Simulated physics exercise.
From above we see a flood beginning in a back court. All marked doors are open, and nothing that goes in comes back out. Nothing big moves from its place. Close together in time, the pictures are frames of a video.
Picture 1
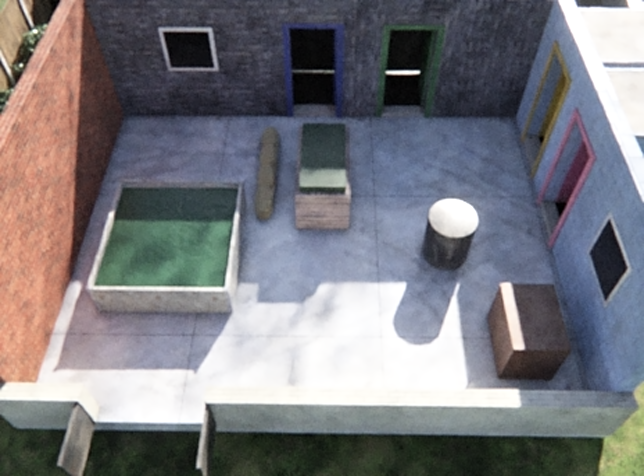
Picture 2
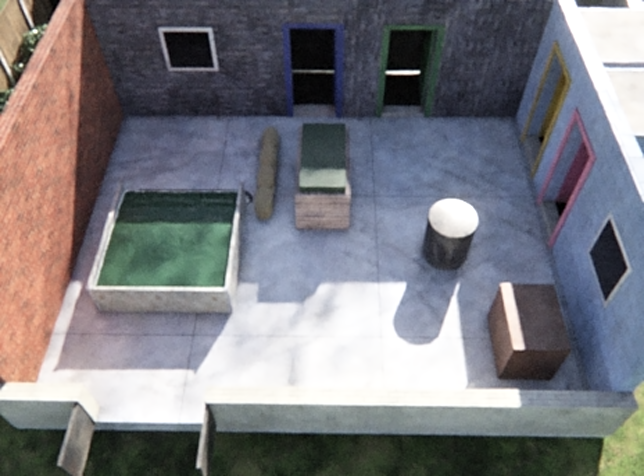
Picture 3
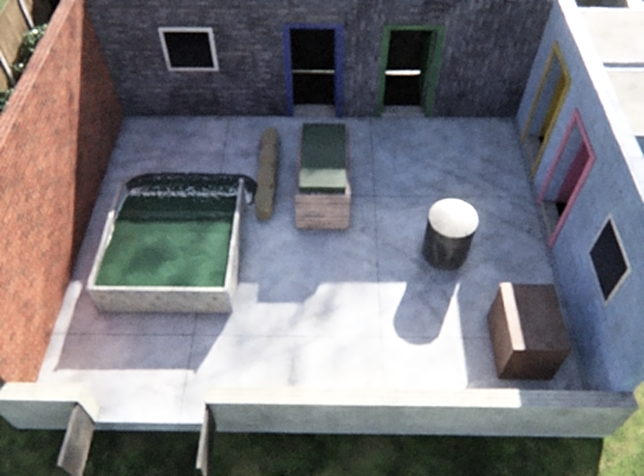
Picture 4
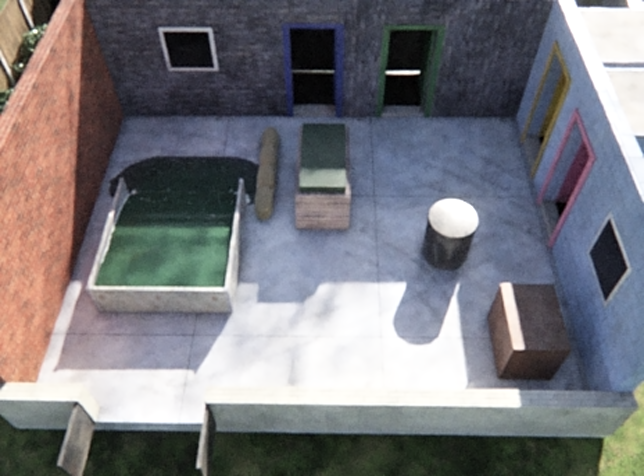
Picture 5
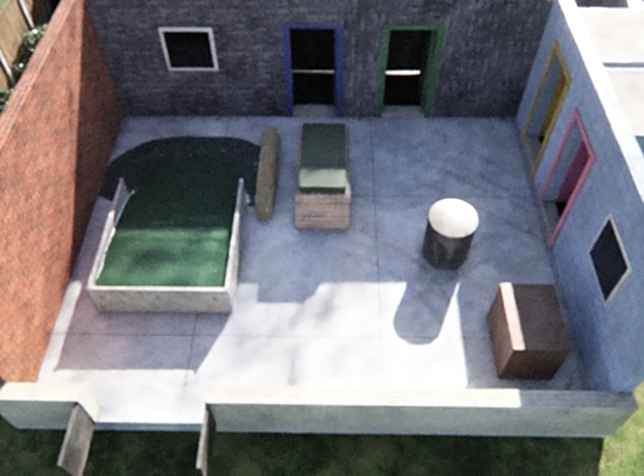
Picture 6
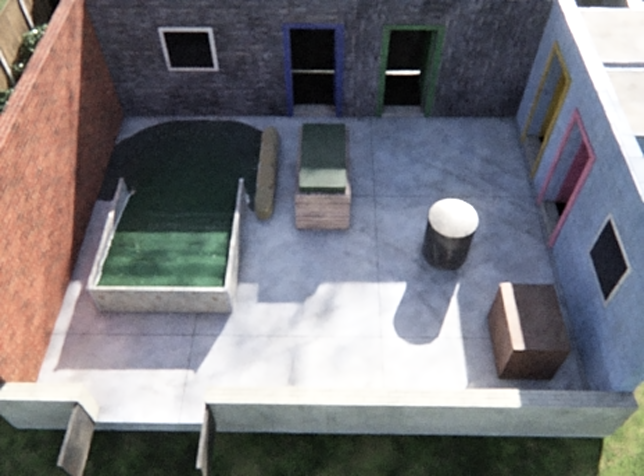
A walled back court with a pale paved floor is seen from above by a still camera, with brick at left, dark grey blocks at the back and blue at right. An open tank of green water stands at left, near a long greenish object, a green-topped block, a dark drum and a brown box. Water pours over the tank's far side and spreads in a widening dark pool toward the back wall.
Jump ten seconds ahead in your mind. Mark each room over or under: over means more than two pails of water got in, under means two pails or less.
Yellow door: Under, green door: Under, pink door: Under, blue door: Under.
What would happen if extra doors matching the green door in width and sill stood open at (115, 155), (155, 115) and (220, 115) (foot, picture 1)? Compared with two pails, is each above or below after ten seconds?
Exceeds the limit; exceeds the limit; exceeds the limit.
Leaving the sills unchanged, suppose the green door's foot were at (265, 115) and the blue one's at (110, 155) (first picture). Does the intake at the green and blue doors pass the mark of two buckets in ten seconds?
Door by door: Green is swamped, blue is swamped.
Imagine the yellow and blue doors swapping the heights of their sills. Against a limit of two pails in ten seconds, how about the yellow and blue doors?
Yellow door: Below the mark; blue door: Below the mark.
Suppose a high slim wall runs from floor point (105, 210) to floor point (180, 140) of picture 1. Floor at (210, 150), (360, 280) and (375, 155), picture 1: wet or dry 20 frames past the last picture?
Results in order: Swamped / bone-dry / swamped.
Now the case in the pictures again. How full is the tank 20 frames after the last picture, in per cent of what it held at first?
That would be roughly 24 per cent.
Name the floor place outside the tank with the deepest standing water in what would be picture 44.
I'd say near (31, 404).
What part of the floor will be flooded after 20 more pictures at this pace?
My estimate is roughly 35 percent.
A moment on, water covers 15 % of the floor; the yellow door not reached, the green door not reached, the pink door not reached, the blue door not reached.
Next, water covers 20 % of the floor; the yellow door not reached, the green door not reached, the pink door not reached, the blue door wet at the sill, nothing in.
Then, water covers 35 % of the floor; the yellow door not reached, the green door wet at the sill, nothing in, the pink door not reached, the blue door wet at the sill, nothing in.
Later, water covers 55 % of the floor; the yellow door wet at the sill, nothing in, the green door wet at the sill, nothing in, the pink door wet at the sill, nothing in, the blue door wet at the sill, nothing in.
In the end, water covers 85 % of the floor; the yellow door wet at the sill, nothing in, the green door wet at the sill, nothing in, the pink door wet at the sill, nothing in, the blue door wet at the sill, nothing in.
